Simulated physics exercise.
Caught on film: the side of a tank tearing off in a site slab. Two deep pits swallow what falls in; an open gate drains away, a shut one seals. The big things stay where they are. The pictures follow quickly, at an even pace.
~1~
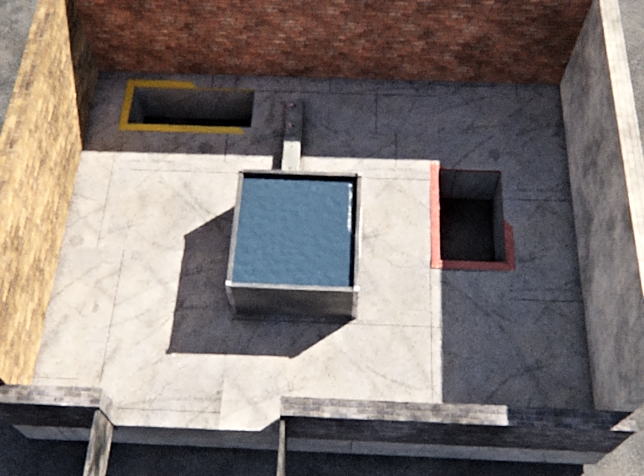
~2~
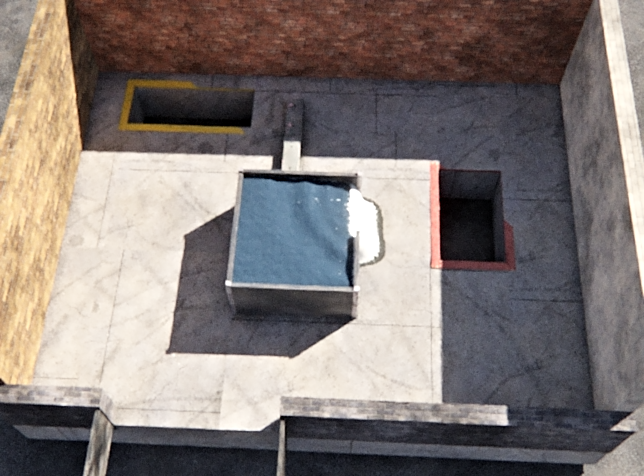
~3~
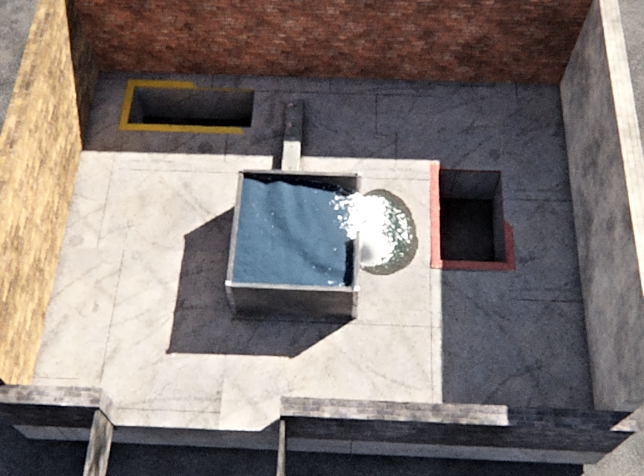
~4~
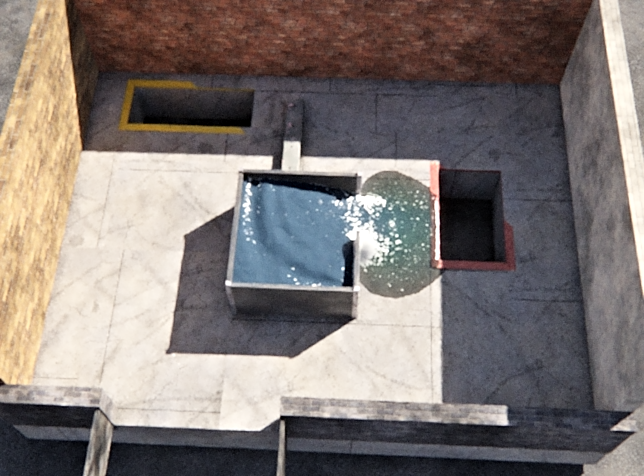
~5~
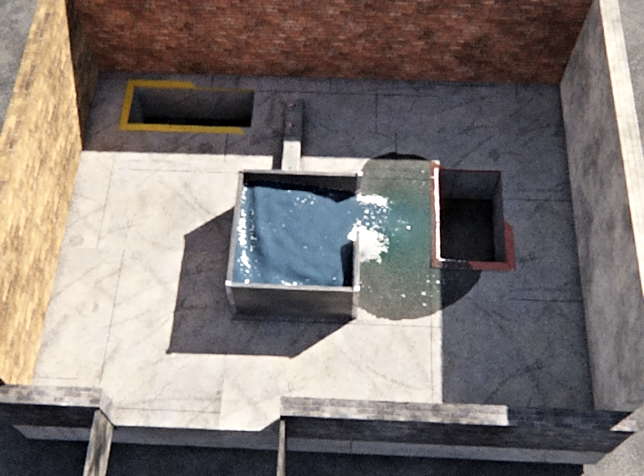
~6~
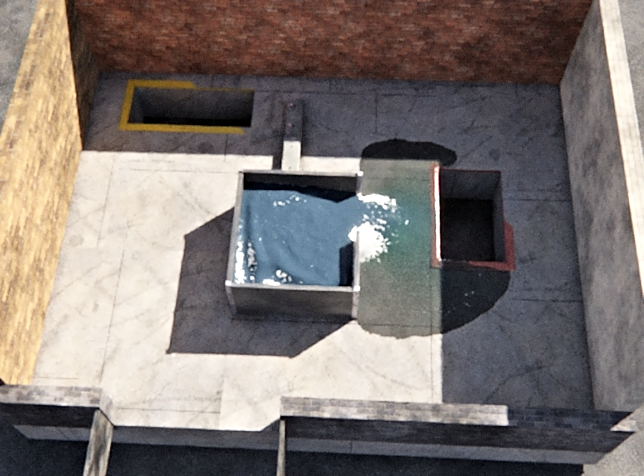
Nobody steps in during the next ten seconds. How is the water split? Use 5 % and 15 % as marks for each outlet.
The gate takes less than 5 %; the yellow pit takes less than 5 %; the red pit takes more than 15 %.
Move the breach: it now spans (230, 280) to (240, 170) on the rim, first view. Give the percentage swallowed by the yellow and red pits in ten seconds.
Roughly, in per cent: Yellow 40, red 2.
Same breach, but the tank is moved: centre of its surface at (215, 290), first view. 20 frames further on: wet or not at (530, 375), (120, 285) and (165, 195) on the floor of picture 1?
In that order: Covered, not flooded, no water.
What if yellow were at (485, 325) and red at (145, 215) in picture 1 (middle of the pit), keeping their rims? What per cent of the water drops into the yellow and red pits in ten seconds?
In per cent: Yellow 40, red 2.
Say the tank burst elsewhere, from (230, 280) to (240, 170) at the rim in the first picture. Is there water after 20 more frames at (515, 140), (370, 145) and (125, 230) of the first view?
In turn: Free of water, not flooded, under water.
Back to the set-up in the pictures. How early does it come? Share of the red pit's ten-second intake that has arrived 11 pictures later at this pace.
Close to 45 %.
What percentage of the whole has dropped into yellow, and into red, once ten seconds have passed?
Roughly 0 per cent, then 64 per cent.
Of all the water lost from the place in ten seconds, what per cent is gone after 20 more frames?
About 65 per cent.
A moment on, water covers 20 % of the floor; the gate 0 %, the yellow pit 0 %, the red pit 18 %.
Next, water covers 25 % of the floor; the gate 0 %, the yellow pit 0 %, the red pit 30 %.
Then, water covers 30 % of the floor; the gate 0 %, the yellow pit 0 %, the red pit 42 %.
Later, water covers 45 % of the floor; the gate 0 %, the yellow pit 0 %, the red pit 55 %.
In the end, water covers 50 % of the floor; the gate 1 %, the yellow pit 0 %, the red pit 65 %.
